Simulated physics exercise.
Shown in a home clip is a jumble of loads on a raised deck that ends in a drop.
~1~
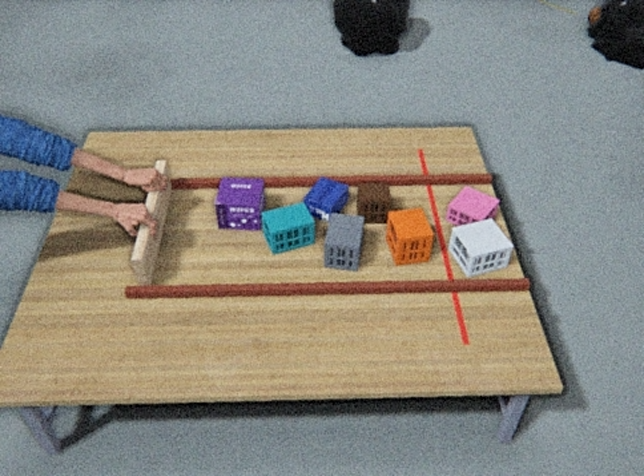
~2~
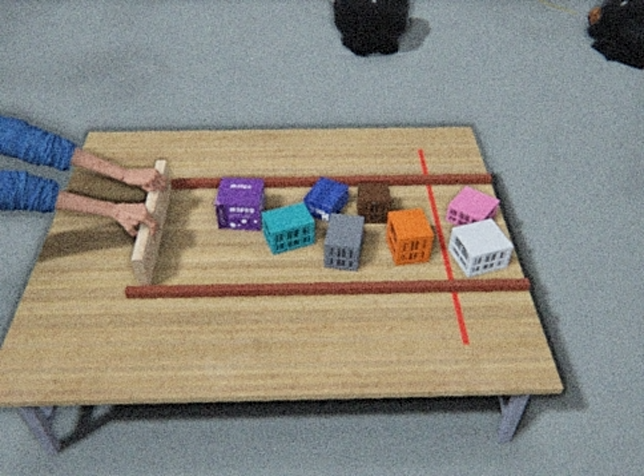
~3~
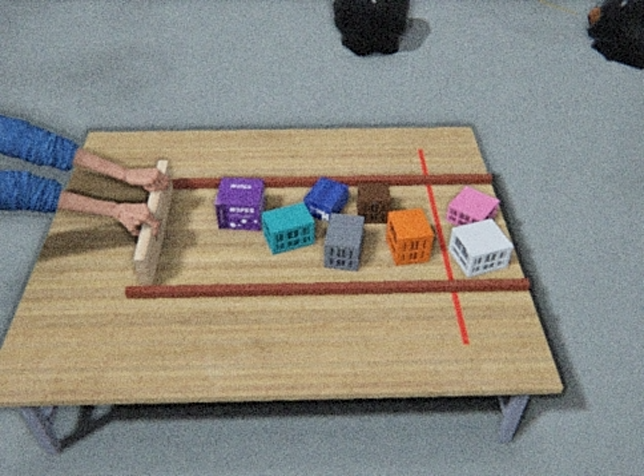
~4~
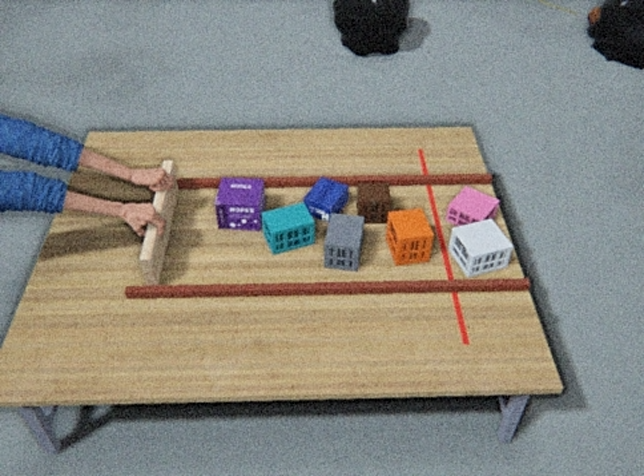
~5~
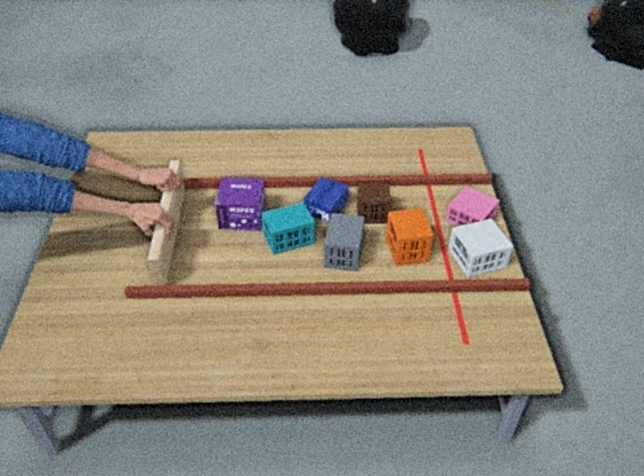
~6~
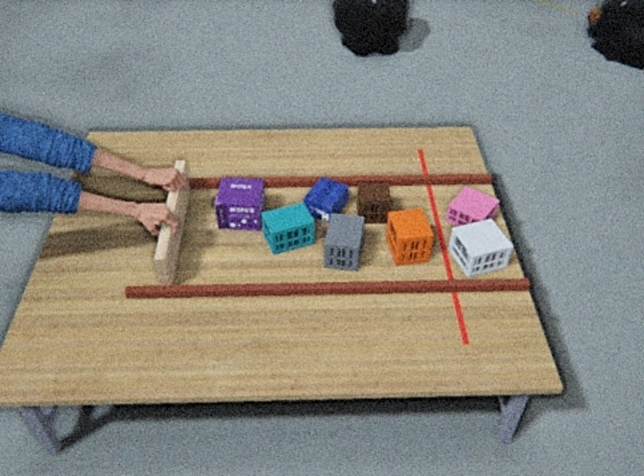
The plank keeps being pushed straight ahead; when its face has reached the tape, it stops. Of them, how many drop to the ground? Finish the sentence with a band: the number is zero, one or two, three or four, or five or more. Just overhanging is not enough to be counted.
The number is three or four.
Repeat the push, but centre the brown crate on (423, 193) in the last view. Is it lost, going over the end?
Placed like that, it leaves the surface.
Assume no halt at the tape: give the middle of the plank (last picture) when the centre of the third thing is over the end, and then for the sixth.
About (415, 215) and about (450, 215).
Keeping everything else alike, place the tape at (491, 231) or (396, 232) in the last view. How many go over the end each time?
8, then 2.
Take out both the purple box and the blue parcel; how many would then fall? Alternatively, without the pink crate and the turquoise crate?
Try one: 1; try two: 2.
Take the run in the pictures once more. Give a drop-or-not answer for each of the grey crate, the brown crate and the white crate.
One by one, the grey crate holds its position, the brown crate slips off and the white crate slips off.
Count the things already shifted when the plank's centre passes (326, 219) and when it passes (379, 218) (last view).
The number moved is 6 and then 8.
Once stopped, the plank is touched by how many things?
Looks like 2 of them, all told.
Early on, none off yet; pink crate at rest near (472, 211); white crate at rest near (480, 248); orange crate at rest near (409, 237).
Finally, the number that fall off is three or four; lost, brown crate, orange crate, white crate and pink crate.
